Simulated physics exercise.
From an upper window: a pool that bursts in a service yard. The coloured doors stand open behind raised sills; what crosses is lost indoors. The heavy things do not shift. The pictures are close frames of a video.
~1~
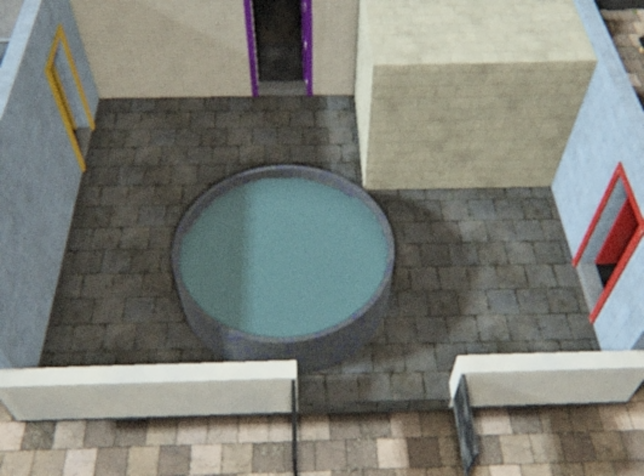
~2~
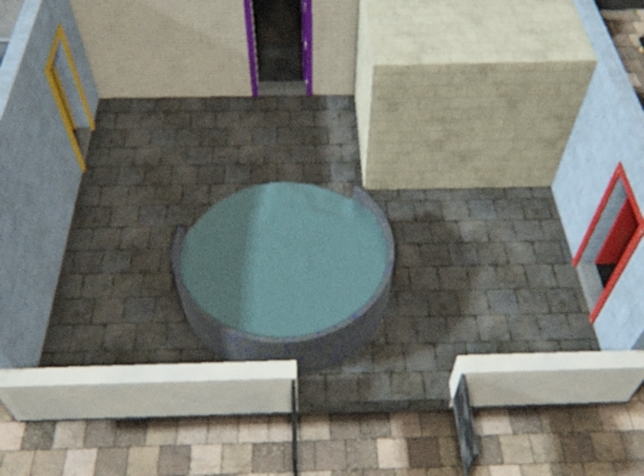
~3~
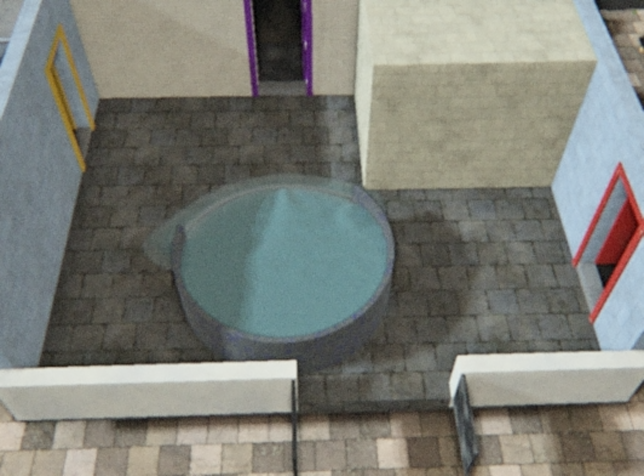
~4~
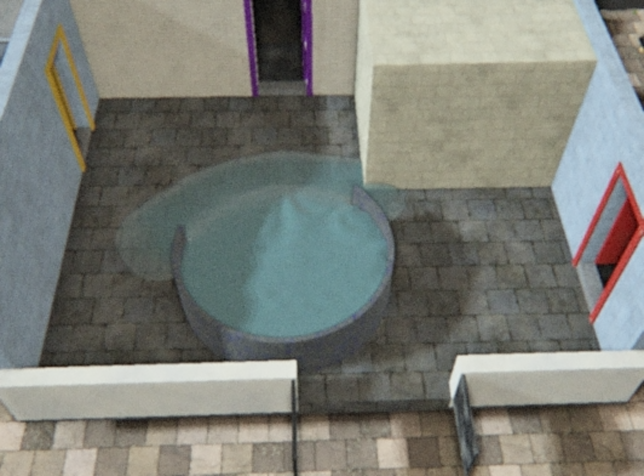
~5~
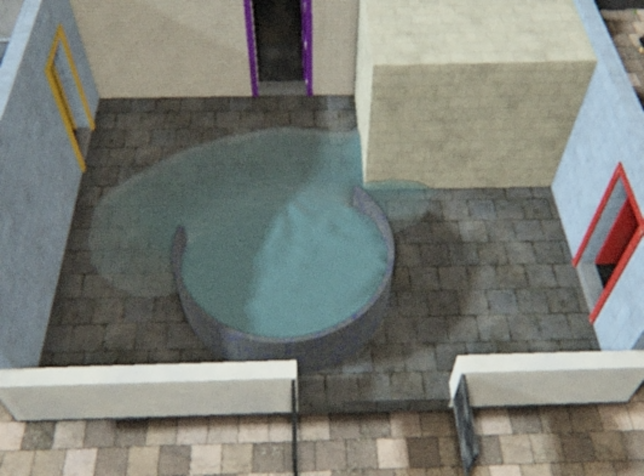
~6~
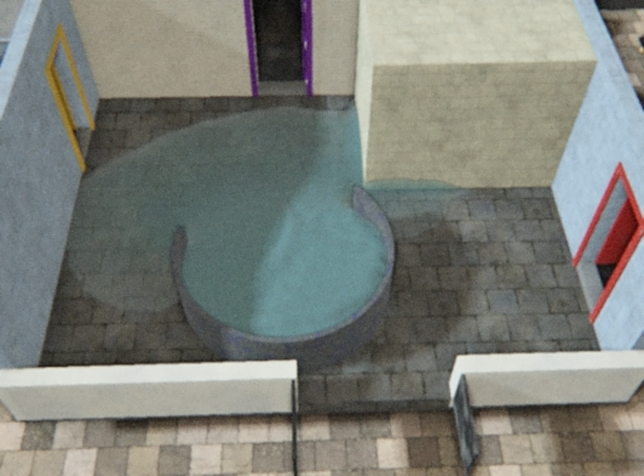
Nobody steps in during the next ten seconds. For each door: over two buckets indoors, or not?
One by one: The yellow door takes more than that; the red door stays under that; the purple door takes more than that.
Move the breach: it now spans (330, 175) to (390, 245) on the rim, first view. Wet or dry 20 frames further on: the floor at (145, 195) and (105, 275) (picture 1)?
One after the other: No water, no water.
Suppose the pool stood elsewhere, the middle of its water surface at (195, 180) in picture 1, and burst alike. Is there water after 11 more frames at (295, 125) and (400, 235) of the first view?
One after the other: Awash, free of water.
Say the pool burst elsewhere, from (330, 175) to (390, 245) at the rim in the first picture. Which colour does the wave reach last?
It is the yellow door.
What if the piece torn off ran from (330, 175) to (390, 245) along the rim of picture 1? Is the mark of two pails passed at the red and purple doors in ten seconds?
One by one: Red takes more, purple keeps below it.
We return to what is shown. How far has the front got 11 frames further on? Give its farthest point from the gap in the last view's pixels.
I would point to (589, 312).
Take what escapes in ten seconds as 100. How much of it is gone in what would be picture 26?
Some 60 per cent.
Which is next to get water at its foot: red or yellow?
The yellow one.
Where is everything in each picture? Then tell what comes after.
The first picture shows still water in the round pool at (284, 249).
In the second picture, the front is at a hidden place, out from the gap on the round pool's far side.
In the third picture, the front is at (151, 250), out from the gap on the round pool's far side.
In the fourth picture, water pours out on the round pool's far side and has run to (403, 191).
In the fifth picture, the front is at (435, 190), out from the gap on the round pool's far side.
In the sixth picture, water pours out on the round pool's far side and has run to (463, 190).
A moment on, water covers 55 % of the floor; the yellow door over two buckets in, the red door not reached, the purple door over two buckets in.
Next, water covers 60 % of the floor; the yellow door over two buckets in, the red door wet at the sill, nothing in, the purple door far over two buckets in.
Then, water covers 70 % of the floor; the yellow door far over two buckets in, the red door wet at the sill, nothing in, the purple door far over two buckets in.
Later, water covers 95 % of the floor; the yellow door far over two buckets in, the red door wet at the sill, nothing in, the purple door far over two buckets in.
In the end, water covers 95 % of the floor; the yellow door far over two buckets in, the red door wet at the sill, nothing in, the purple door far over two buckets in.
